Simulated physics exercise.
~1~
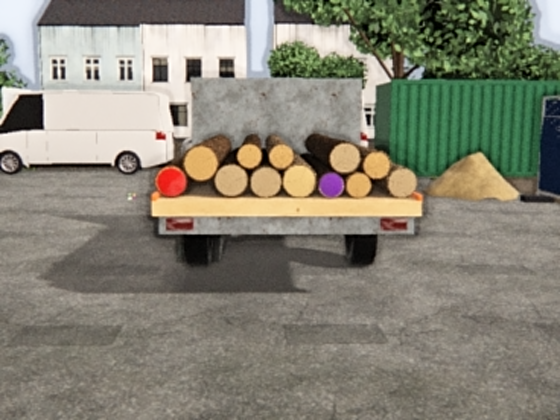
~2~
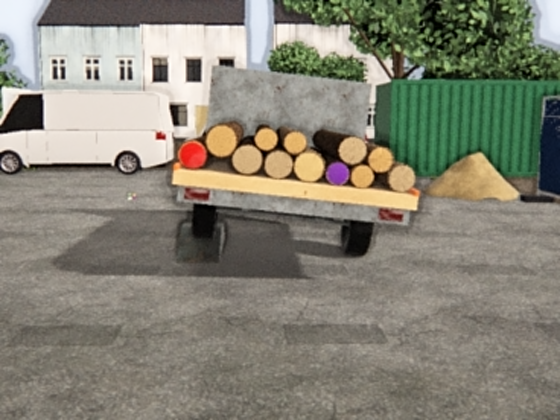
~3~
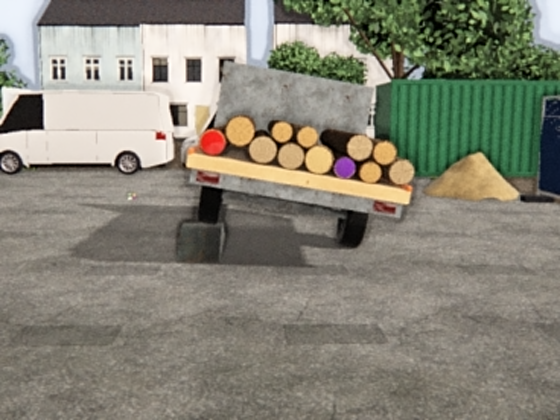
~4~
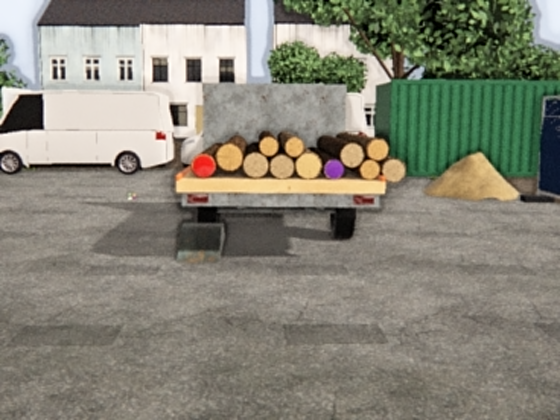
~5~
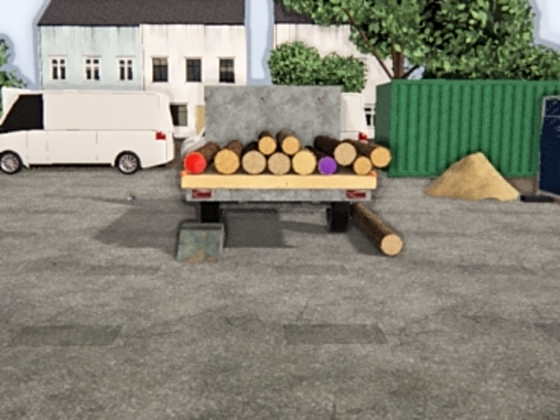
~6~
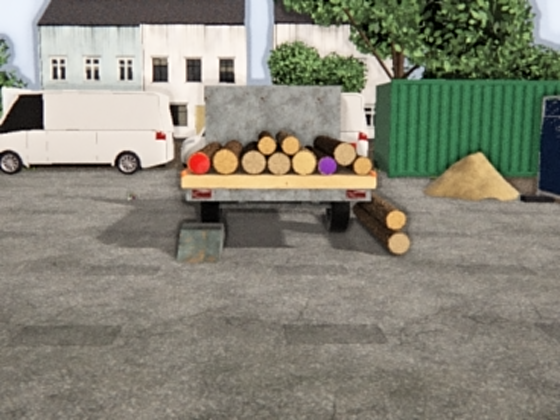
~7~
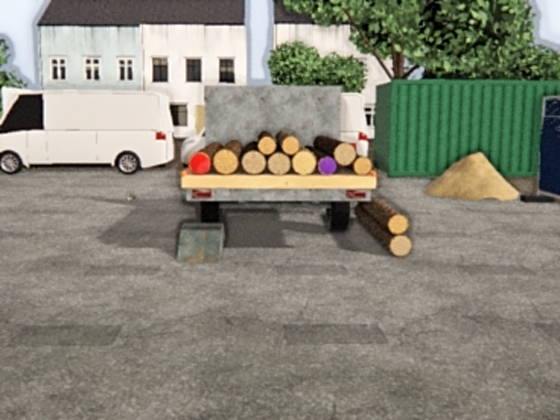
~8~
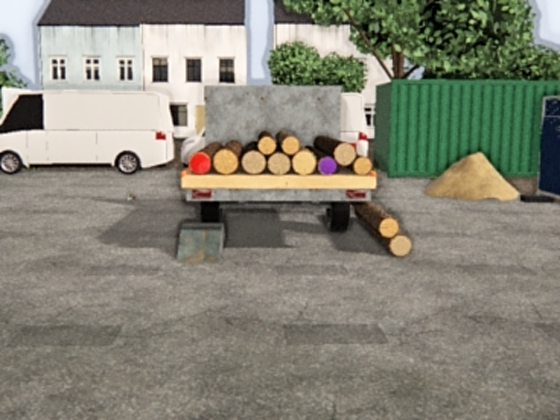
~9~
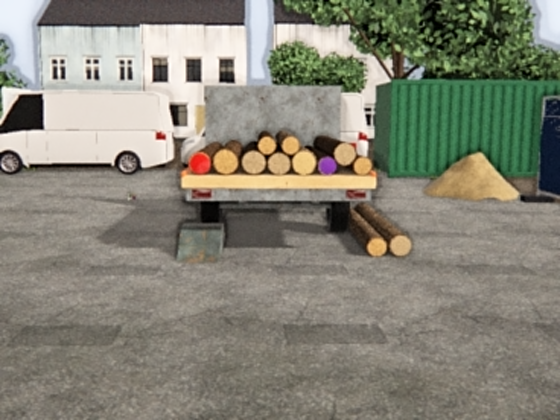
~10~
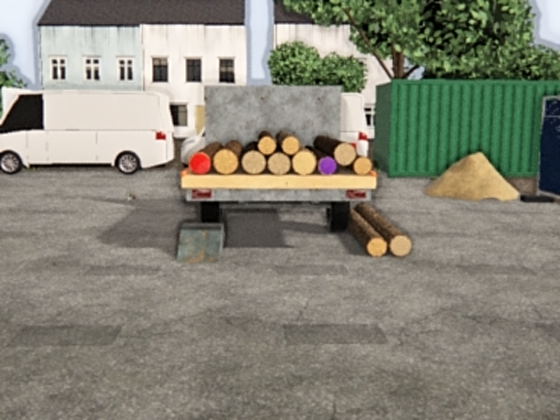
To begin with, a flat trailer stacked with loose logs, one with a red end and one with a purple end, stands in a paved yard near a white van and a green container. Its left wheel rides up a hump, and the deck tilts steeply down to the right. The wheel then drops off the far side, the deck levels, and plain logs spill over the right edge. Two land on the ground, one resting briefly against the other before they settle side by side. The red and purple logs remain aboard the level trailer.
